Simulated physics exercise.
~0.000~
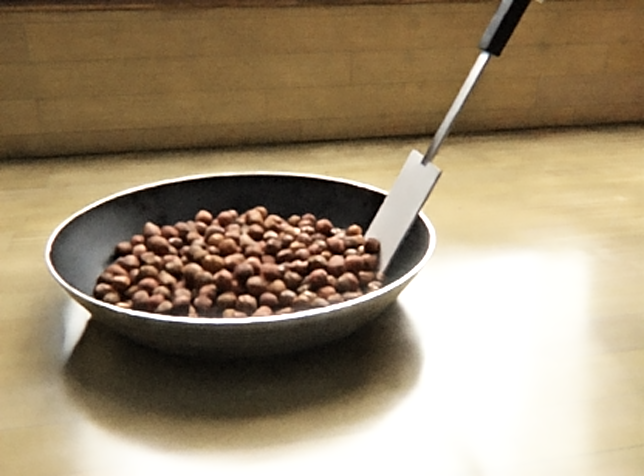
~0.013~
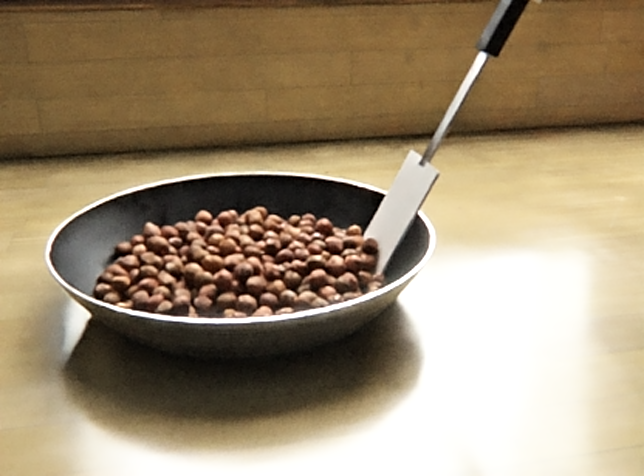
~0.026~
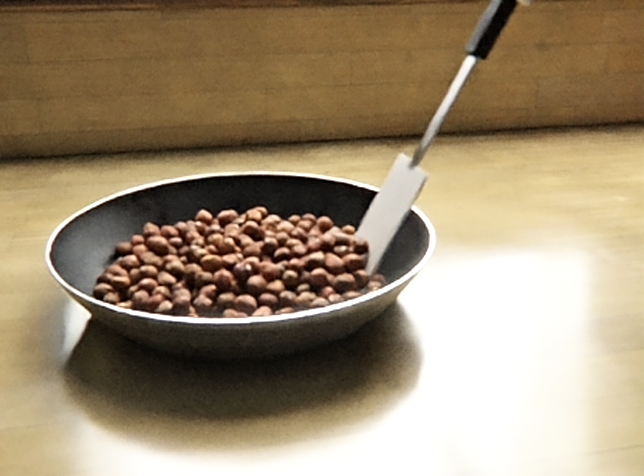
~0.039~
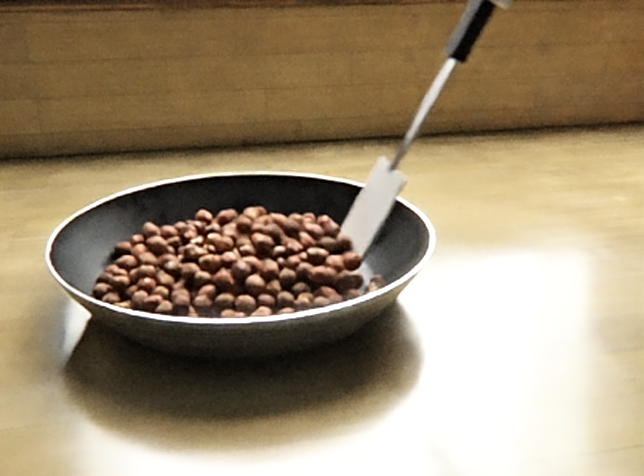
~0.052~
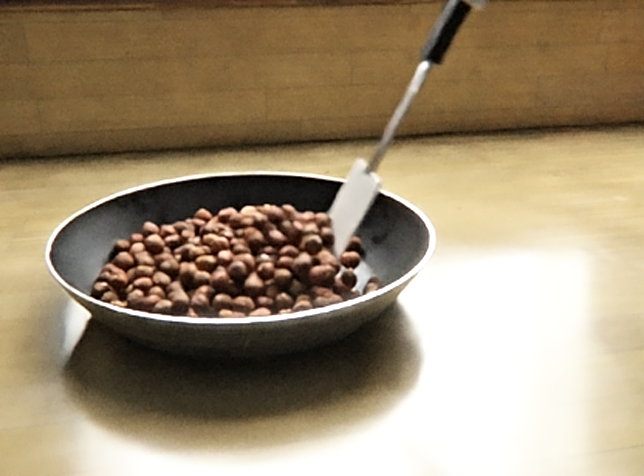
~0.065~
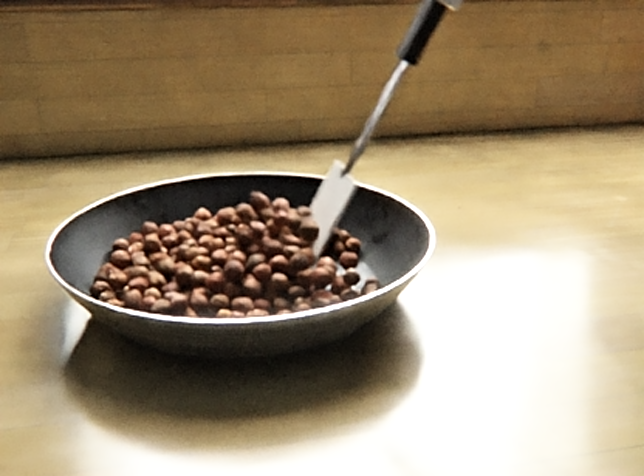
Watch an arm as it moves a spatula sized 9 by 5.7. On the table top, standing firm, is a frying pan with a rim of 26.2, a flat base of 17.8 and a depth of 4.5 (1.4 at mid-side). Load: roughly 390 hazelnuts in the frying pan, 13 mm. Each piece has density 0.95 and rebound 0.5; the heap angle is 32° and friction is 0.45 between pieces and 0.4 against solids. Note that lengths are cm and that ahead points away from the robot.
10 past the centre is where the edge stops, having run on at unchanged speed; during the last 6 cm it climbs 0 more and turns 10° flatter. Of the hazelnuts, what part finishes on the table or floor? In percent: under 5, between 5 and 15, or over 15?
Over 15 percent.
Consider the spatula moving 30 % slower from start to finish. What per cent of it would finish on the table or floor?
15 per cent, about.
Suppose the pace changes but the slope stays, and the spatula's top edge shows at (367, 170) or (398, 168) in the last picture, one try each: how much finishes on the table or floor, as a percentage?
Near 20 per cent in the first try and near 10 per cent in the second.
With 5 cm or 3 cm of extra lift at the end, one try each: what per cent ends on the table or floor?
It works out to some 20 per cent for the first setting and some 25 per cent for the second.
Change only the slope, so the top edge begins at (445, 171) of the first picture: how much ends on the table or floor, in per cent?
I'd estimate close to 25 per cent.
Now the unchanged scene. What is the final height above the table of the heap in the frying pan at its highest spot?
Some 5.0 cm above the table.
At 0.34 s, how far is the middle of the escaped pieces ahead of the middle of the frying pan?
It comes to near 20 cm ahead of the middle.
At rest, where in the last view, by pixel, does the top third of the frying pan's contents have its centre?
Centre: Roughly (167, 261).
After 0.10 s, sloping 62°, highest piece 8 above the table; 391 in the frying pan.
After 0.13 s, sloping 60°, highest piece 10 above the table; 390 in the frying pan, 1 on the blade or in flight.
After 0.34 s, sloping 52°, highest piece 19 above the table; 298 in the frying pan, 60 on the table or floor, 33 on the blade or in flight.
After 1.39 s, sloping 52°, highest piece 5 above the table; 298 in the frying pan, 93 on the table or floor.
At rest, 298 in the frying pan, 93 on the table or floor. That is 24 % on the table or floor.
